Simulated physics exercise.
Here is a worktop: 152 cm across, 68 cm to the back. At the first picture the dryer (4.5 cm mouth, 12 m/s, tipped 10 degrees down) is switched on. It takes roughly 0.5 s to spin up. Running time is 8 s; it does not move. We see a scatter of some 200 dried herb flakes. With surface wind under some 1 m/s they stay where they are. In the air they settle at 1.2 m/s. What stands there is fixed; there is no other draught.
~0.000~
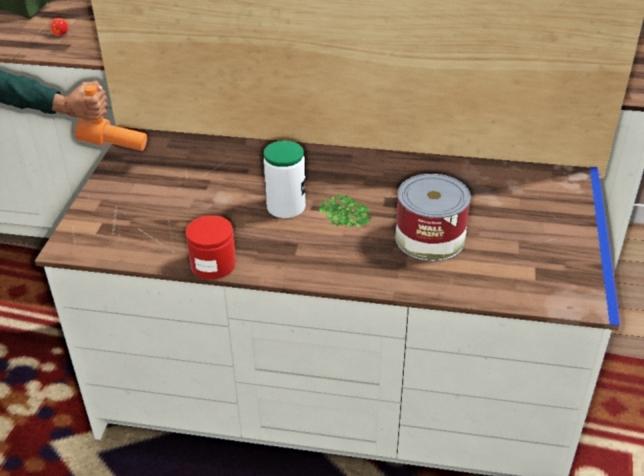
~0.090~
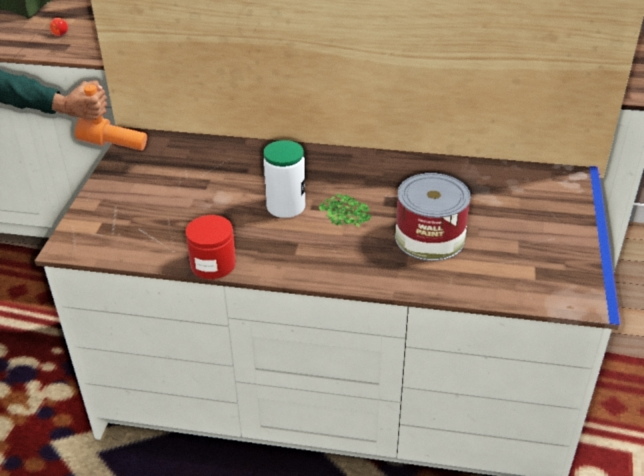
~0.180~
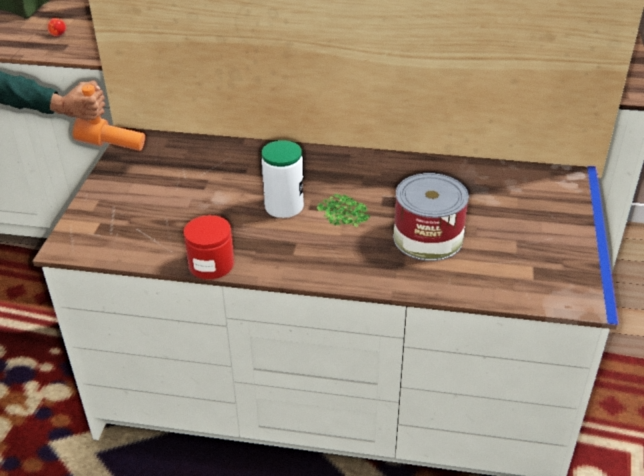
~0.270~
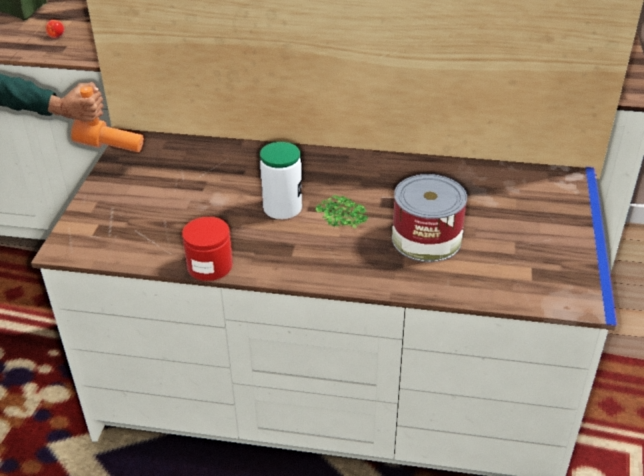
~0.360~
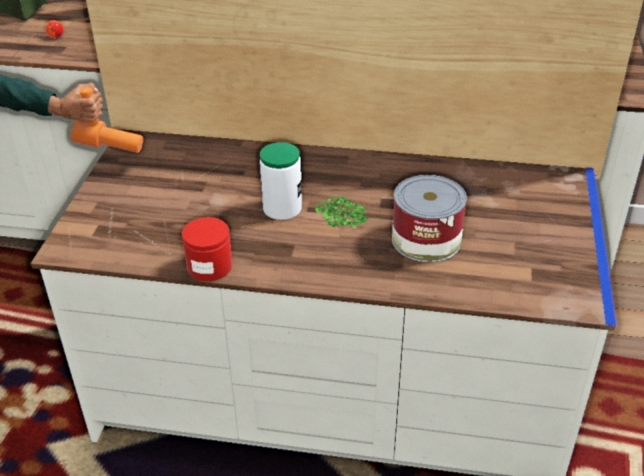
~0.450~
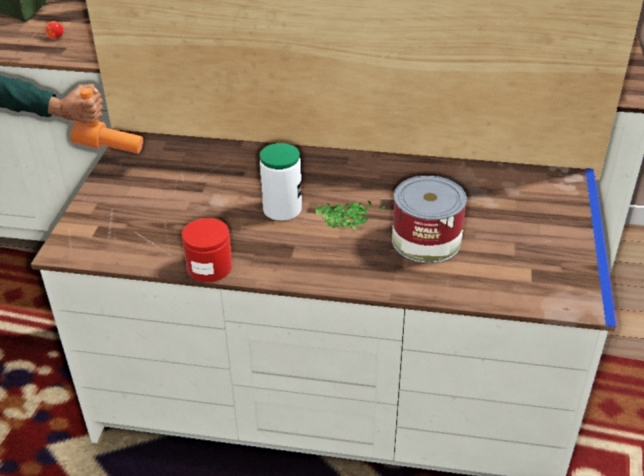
A hand holding an orange dryer over a wooden worktop as a few green flakes between containers begin shifting slightly right.
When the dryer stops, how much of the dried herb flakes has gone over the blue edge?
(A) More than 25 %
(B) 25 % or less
Option A: More than 25 %.
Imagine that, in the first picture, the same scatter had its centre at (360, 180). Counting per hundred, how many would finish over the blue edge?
Share at the end: Near 100 %.
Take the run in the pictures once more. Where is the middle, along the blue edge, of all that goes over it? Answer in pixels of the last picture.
I'd point to somewhere near (604, 238).
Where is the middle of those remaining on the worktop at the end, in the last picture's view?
Near (369, 233).
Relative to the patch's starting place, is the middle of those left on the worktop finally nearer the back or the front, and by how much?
To the near part, near enough 5 cm.
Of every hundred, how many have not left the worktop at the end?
It comes to about 40 % at the end.
After 1.6 s the count stands so, 24 % are over the blue edge; the middle of those still in play is near (378, 224).
After 2.6 s the count stands so, 29 % are over the blue edge; the middle of those still in play is near (375, 230).
After 4.4 s the count stands so, 36 % are over the blue edge; the middle of those still in play is near (378, 236).
After 8.0 s, at the end, 42 % are over the blue edge; the middle of those still in play is near (369, 233).
